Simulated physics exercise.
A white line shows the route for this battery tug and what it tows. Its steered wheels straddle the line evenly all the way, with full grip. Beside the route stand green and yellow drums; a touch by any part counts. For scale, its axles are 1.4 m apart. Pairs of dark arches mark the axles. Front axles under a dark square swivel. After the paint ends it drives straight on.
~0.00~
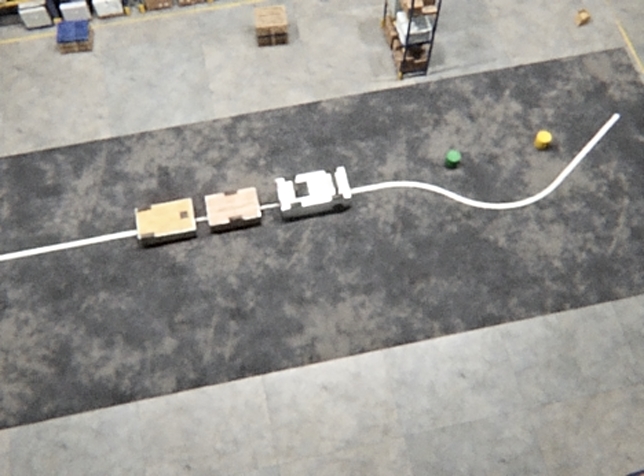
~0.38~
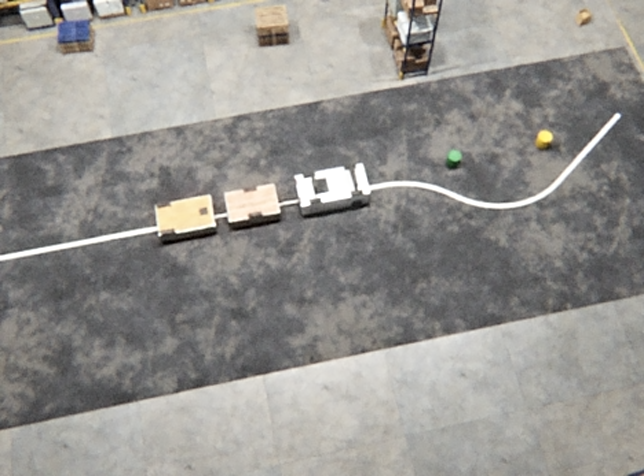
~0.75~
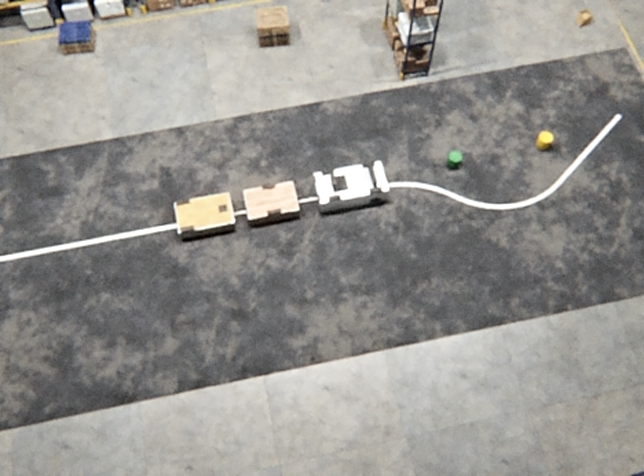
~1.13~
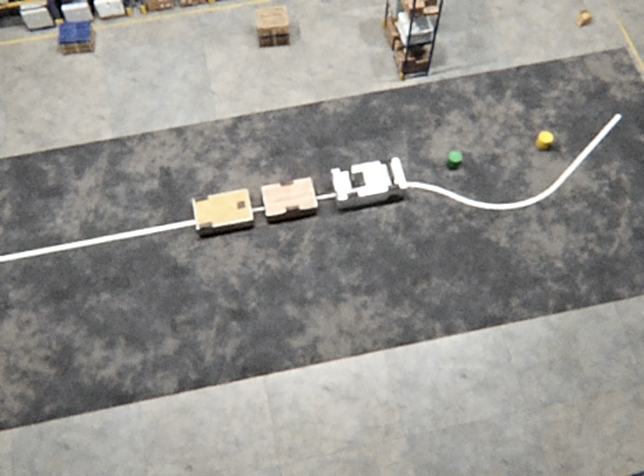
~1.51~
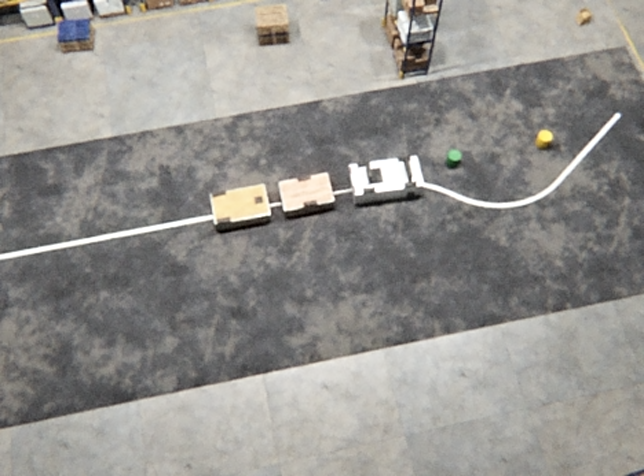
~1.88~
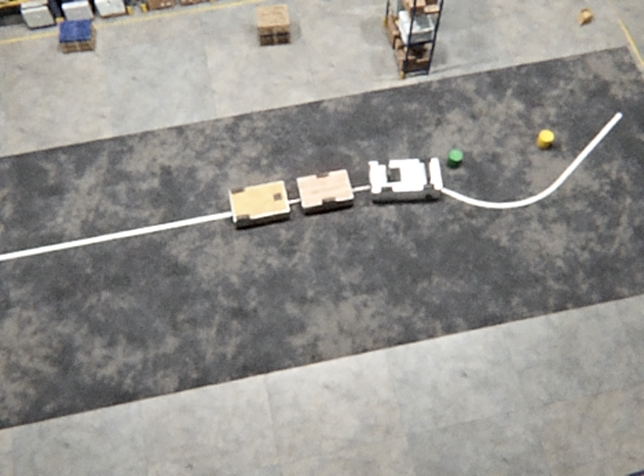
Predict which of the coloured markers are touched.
Green is missed, yellow stays untouched.
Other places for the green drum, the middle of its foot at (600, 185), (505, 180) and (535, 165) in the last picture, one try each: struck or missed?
First missed, second struck, third hit.
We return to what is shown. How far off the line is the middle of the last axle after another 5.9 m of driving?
About 40 cm.
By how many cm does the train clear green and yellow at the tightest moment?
To spare: Green 30, yellow 15.
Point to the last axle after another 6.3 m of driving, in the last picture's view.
Around (408, 186).
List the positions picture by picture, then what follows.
In the first picture, nose (343, 183); last axle (146, 222); still straight; green (452, 160), yellow (542, 141); 2 trailers.
In the second picture, nose (362, 179); last axle (166, 218); still straight.
In the third picture, nose (380, 176); last axle (185, 215); still straight.
In the fourth picture, nose (398, 173); last axle (203, 212); still straight.
In the fifth picture, nose (416, 171); last axle (221, 207); turned 3°.
In the sixth picture, nose (435, 174); last axle (240, 204); turned 9°; green (455, 159), yellow (545, 140).
By 2.2 s, the last axle is at (257, 201) of the last picture, on the line; green has been passed with 30 cm to spare.
By 3.6 s, the last axle is at (321, 188) of the last picture, 5 cm off the line.
By 5.4 s, the last axle is at (399, 185) of the last picture, 45 cm off the line.
By 9.4 s, the last axle is at (570, 151) of the last picture, 40 cm off the line; yellow has been passed with 15 cm to spare.
By 10.7 s, the last axle is at (609, 118) of the last picture, 15 cm off the line; 0 of 2 struck in all.
